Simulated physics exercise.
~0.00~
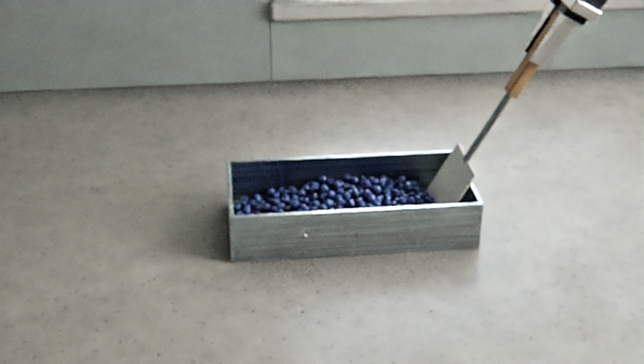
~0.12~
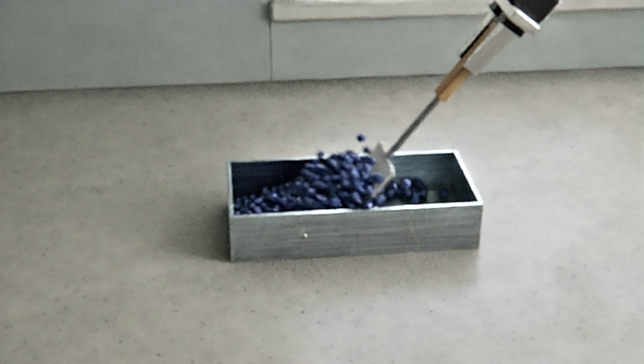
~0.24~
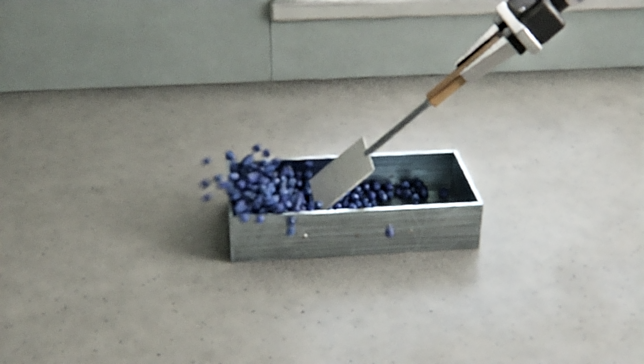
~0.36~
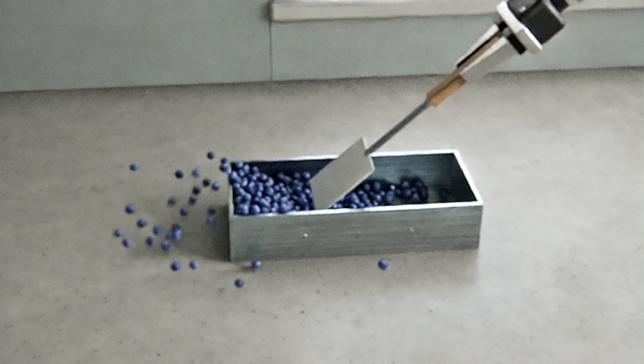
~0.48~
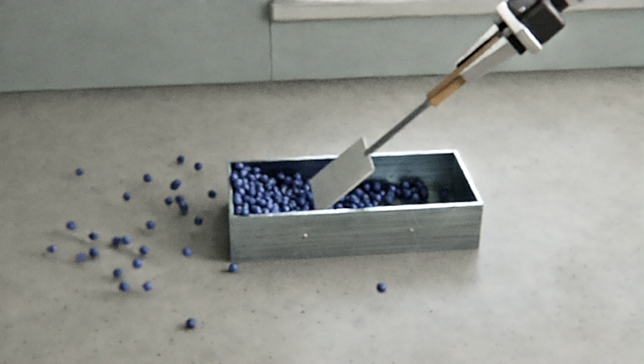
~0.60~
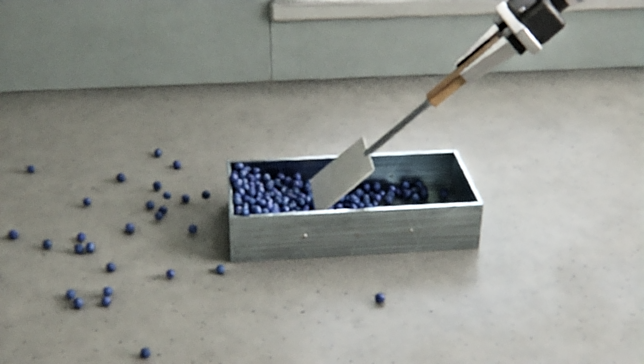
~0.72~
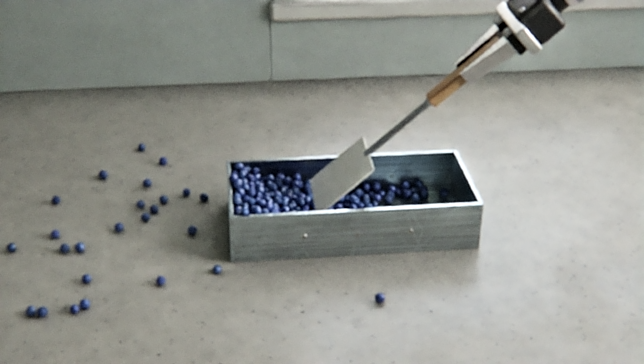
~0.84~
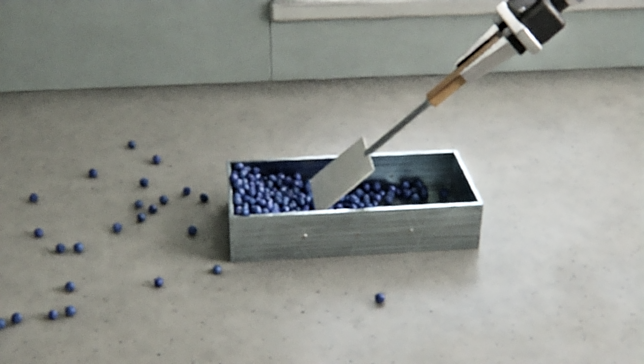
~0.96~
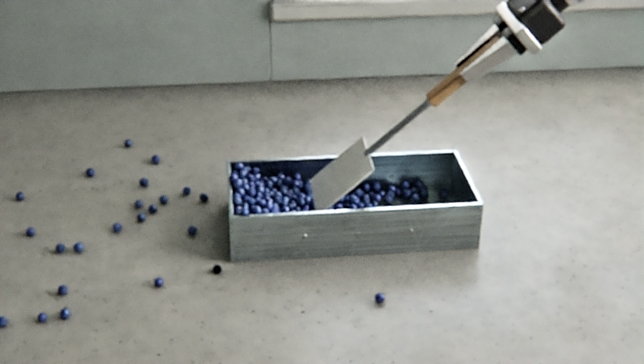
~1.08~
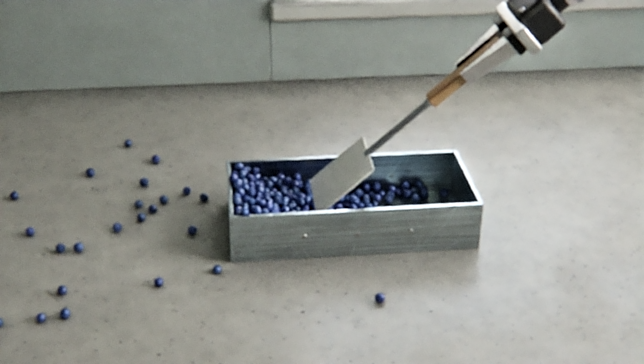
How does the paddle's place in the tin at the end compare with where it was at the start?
At the start the paddle is at the right end of the tin, and by the end it is farther left, resting near the middle among the beads.
